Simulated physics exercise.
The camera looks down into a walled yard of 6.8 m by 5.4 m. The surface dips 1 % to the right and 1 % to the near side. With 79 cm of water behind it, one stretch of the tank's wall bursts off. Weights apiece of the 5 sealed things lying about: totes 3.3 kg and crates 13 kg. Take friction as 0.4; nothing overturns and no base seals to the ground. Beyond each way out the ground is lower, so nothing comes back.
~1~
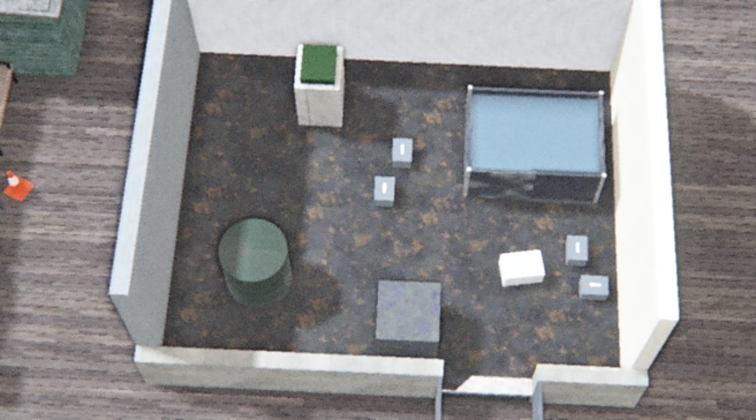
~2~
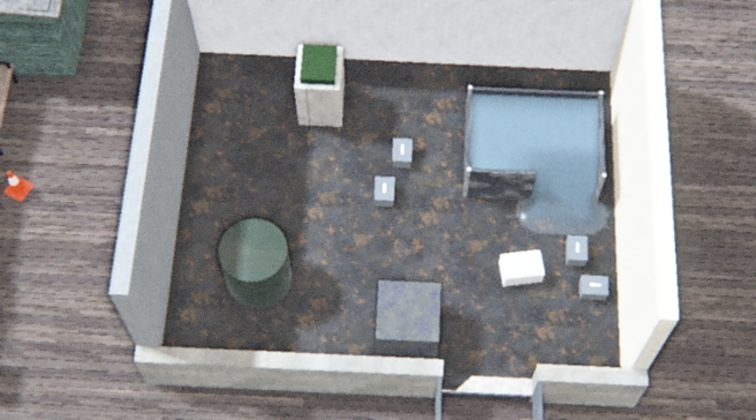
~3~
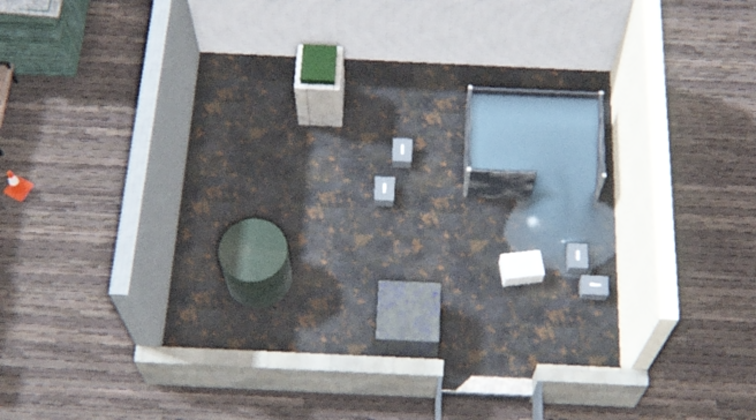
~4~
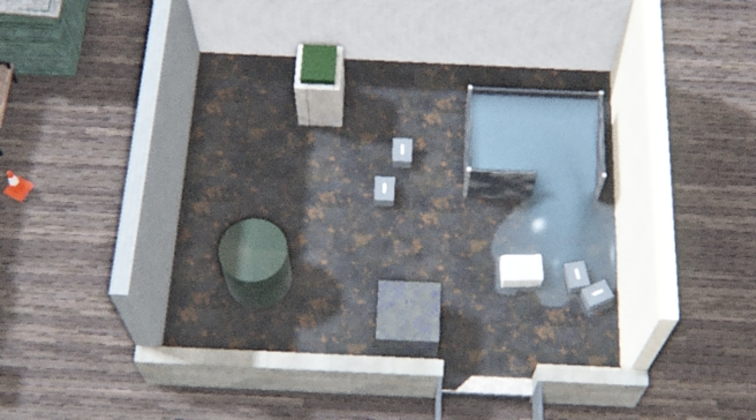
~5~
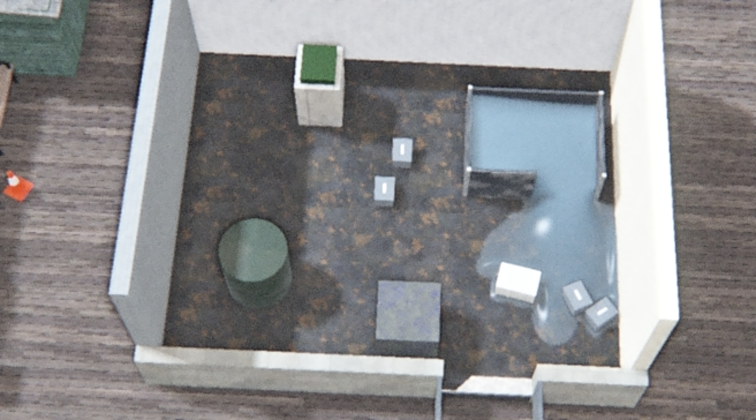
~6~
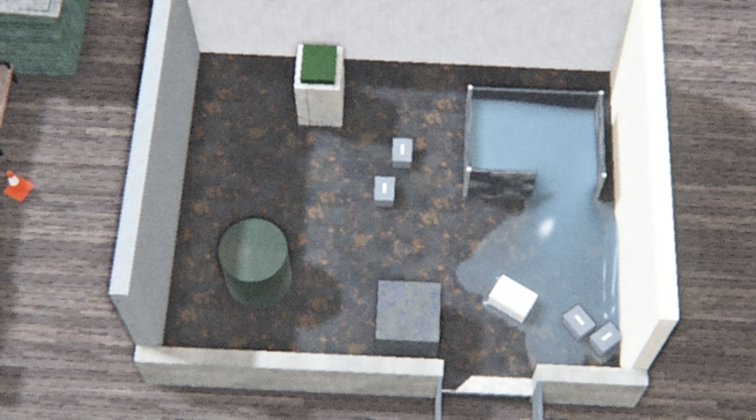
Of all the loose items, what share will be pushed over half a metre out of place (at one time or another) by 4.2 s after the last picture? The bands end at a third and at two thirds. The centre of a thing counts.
Share: Two thirds or above.
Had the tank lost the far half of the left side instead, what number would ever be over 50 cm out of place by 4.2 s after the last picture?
In that case 2 of them.
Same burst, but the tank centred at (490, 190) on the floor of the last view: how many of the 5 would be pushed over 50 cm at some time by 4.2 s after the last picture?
Then 3.
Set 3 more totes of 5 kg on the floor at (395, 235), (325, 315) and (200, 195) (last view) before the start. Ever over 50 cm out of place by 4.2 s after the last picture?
In turn: More, under, under.
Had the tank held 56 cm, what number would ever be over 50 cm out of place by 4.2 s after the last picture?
Then 3.
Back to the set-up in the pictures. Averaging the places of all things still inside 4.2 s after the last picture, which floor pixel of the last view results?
Around (445, 205).
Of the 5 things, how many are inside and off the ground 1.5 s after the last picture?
At that moment 1.
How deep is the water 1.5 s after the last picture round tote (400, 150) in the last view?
Roughly 0 cm.
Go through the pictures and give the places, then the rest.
The first picture shows a tote at (577, 248), on the bottom; a tote at (595, 285), on the bottom; water covers 2.8 m2; 0 of 5 have shifted.
The second picture shows a tote at (577, 248), on the bottom; a tote at (595, 285), on the bottom; water covers 3.5 m2; 0 of 5 have shifted.
The third picture shows a tote at (578, 255) rests on the ground, 13 cm from its start; a tote at (595, 285) rests on the ground; water covers 4.4 m2; 1 of 5 have shifted.
The fourth picture shows a tote at (577, 274), on the bottom, 45 cm from its start; a tote at (598, 293), on the bottom, 13 cm from its start; 5.3 m2 under water; 2 of 5 have shifted.
The fifth picture shows a tote at (578, 295), on the bottom, 80 cm from its start; a tote at (602, 311) rests on the ground, 43 cm from its start; 6.1 m2 under water; 3 of 5 have shifted.
The sixth picture shows a tote at (580, 320), afloat, 120 cm from its start; a tote at (607, 337), on the bottom, 84 cm from its start; water covers 7.5 m2; 3 of 5 have shifted.
Then, 0.4 s after the last picture 3 of 5 are over 50 cm from their spots; 2 afloat.
Then, 1.5 s after the last picture 3 of 5 are over 50 cm from their spots; 1 afloat.
Then, 2.8 s after the last picture 3 of 5 are over 50 cm from their spots; 1 afloat.
Then, 4.2 s after the last picture 5 of 5 are over 50 cm from their spots, and 5 have been at some point; 1 afloat.
